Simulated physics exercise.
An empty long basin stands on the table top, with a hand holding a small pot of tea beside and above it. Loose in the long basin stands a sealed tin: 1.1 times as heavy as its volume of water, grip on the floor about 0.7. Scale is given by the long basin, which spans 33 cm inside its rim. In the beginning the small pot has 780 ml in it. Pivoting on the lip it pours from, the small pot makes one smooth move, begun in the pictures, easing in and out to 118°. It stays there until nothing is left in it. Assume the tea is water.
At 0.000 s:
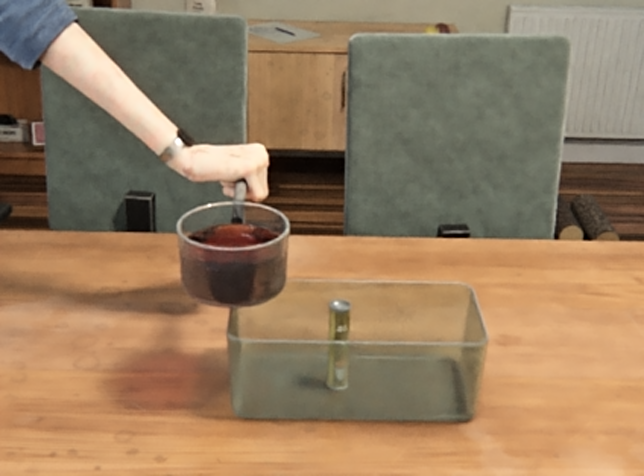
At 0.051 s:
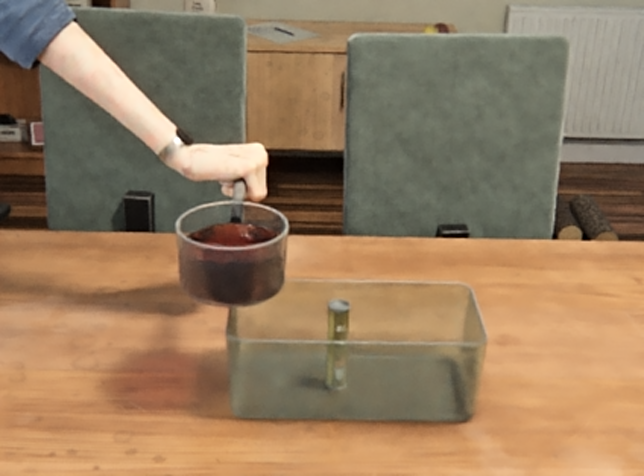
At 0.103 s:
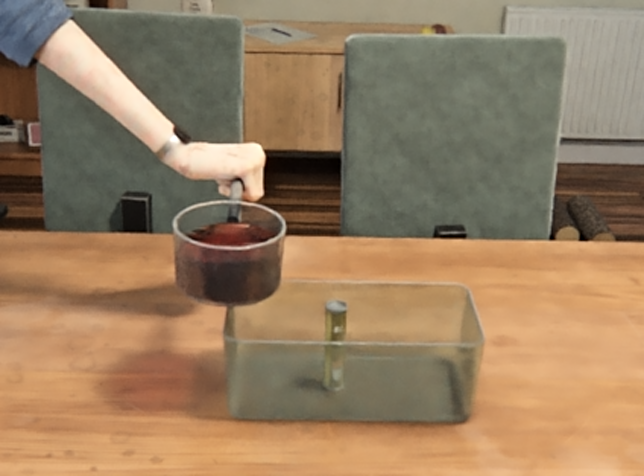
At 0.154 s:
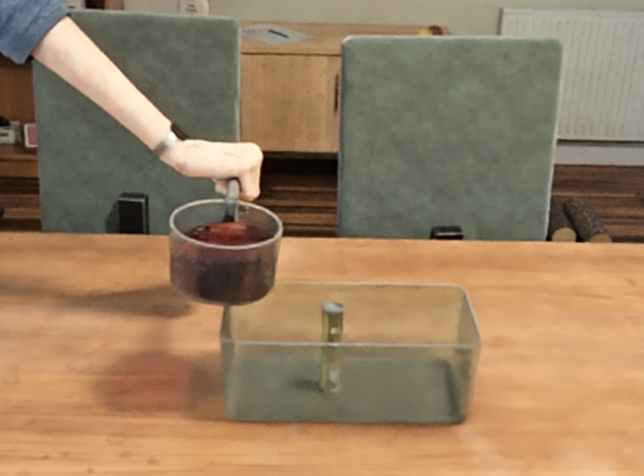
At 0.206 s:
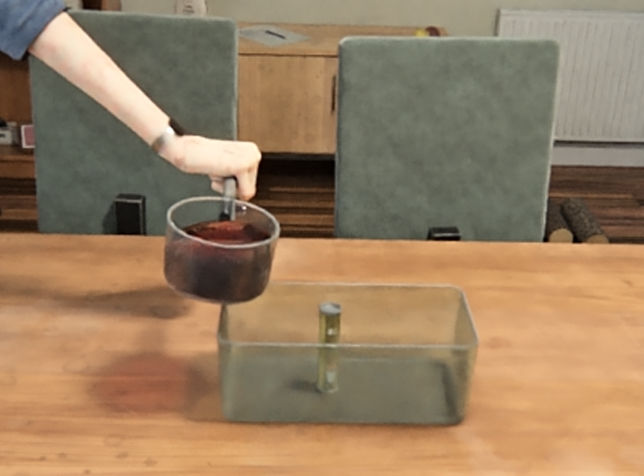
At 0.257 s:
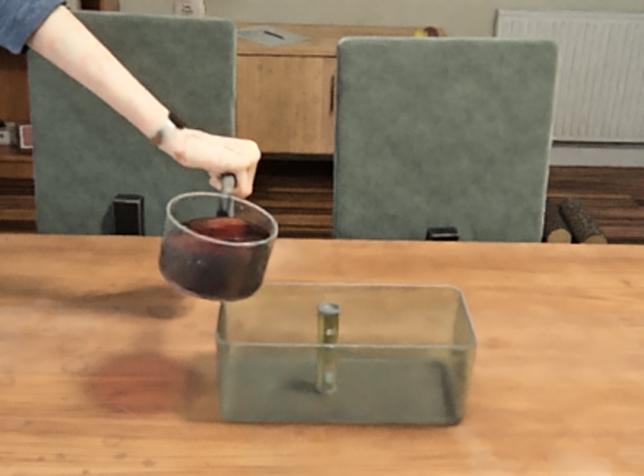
A small glass pot of dark tea, held by a hand above the left end of a clear basin with a small tin standing inside, tilted slowly and slightly while the basin stayed put.
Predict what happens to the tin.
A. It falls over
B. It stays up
Answer: B.
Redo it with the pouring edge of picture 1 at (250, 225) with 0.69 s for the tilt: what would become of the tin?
Result: Tin tipped over.
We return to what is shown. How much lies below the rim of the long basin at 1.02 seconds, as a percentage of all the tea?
Roughly 72 per cent.
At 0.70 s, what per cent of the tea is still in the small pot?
Roughly 70 per cent.
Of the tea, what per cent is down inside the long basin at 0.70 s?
Near 3 in a hundred.
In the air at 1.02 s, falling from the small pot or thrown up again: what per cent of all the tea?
Something like 18 per cent of the total.
By 0.70 s the tilt is 72° and 69 per cent is still to pour; the tin stands where it began.
By 1.02 s the tilt is 110° and 9 per cent is still to pour; the tin stands where it began.
By 1.36 s the tilt is 118° and 0 per cent is still to pour; the tin stands where it began.
By 1.73 s the tilt is 118° and 0 per cent is still to pour; the tin stands where it began.
At rest the tin stands where it began.
